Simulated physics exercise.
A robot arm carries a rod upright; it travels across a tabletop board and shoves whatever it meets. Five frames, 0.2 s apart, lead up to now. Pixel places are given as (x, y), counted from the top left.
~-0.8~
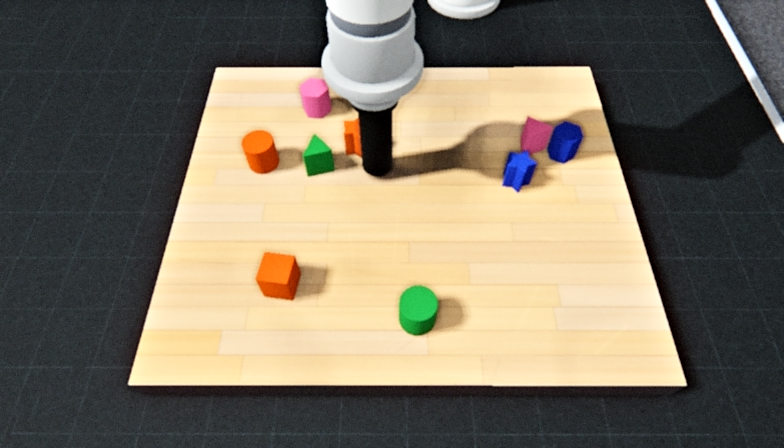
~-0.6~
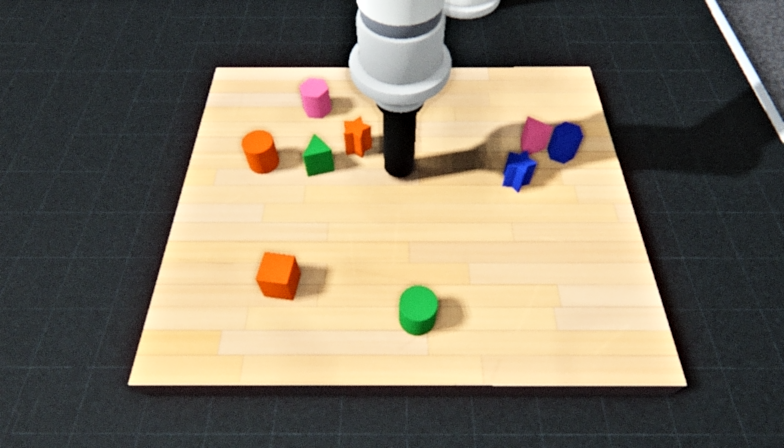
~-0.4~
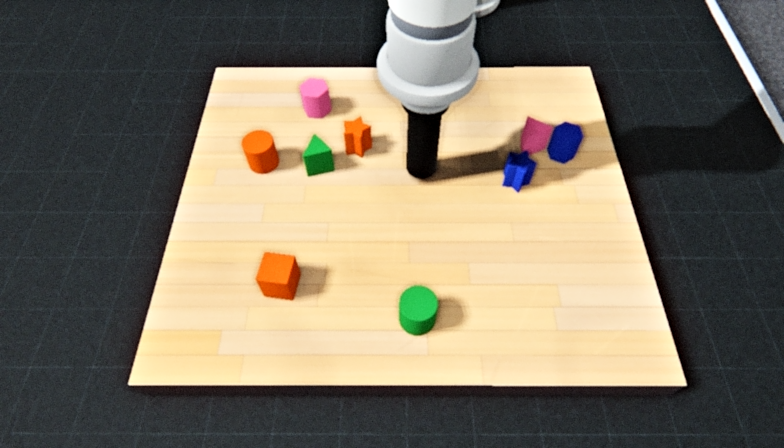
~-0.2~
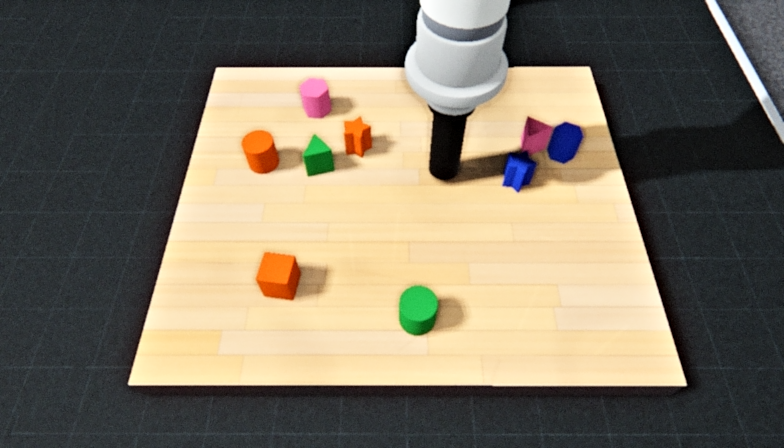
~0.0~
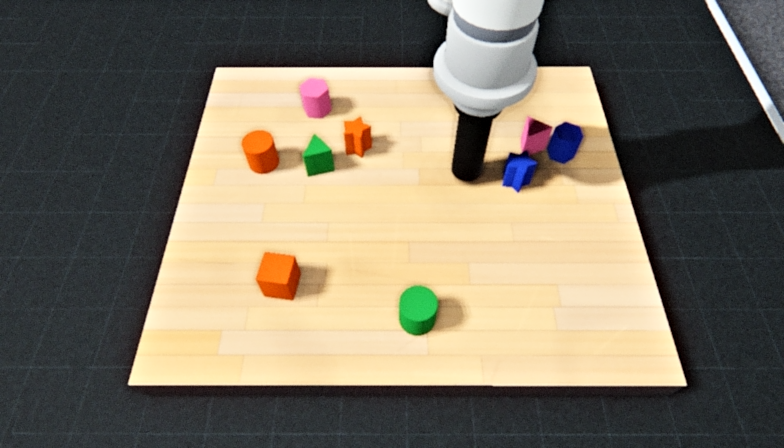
A robotic arm with a black rod slid steadily right across a wooden board, from beside the orange star toward the blue star and pink triangle, while all the colored blocks stayed still.
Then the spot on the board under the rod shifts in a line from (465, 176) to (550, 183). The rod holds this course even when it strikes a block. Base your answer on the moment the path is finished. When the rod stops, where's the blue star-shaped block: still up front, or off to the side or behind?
I'm fairly sure the blue star-shaped block rides along ahead of the rod to the very end.
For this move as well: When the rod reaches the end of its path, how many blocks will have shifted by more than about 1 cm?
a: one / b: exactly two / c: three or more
That would be a.
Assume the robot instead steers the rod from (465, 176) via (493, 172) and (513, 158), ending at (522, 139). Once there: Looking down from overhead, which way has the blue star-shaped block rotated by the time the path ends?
Answer: Clockwise.
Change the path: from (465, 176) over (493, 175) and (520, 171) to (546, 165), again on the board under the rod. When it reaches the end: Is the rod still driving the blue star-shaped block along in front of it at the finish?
Final answer: No.
The first path, step by step. Halfway along, rod at (510, 174); blue star-shaped block at (542, 162).
At the end, rod at (553, 177); blue star-shaped block at (587, 166); pink triangle not moved.
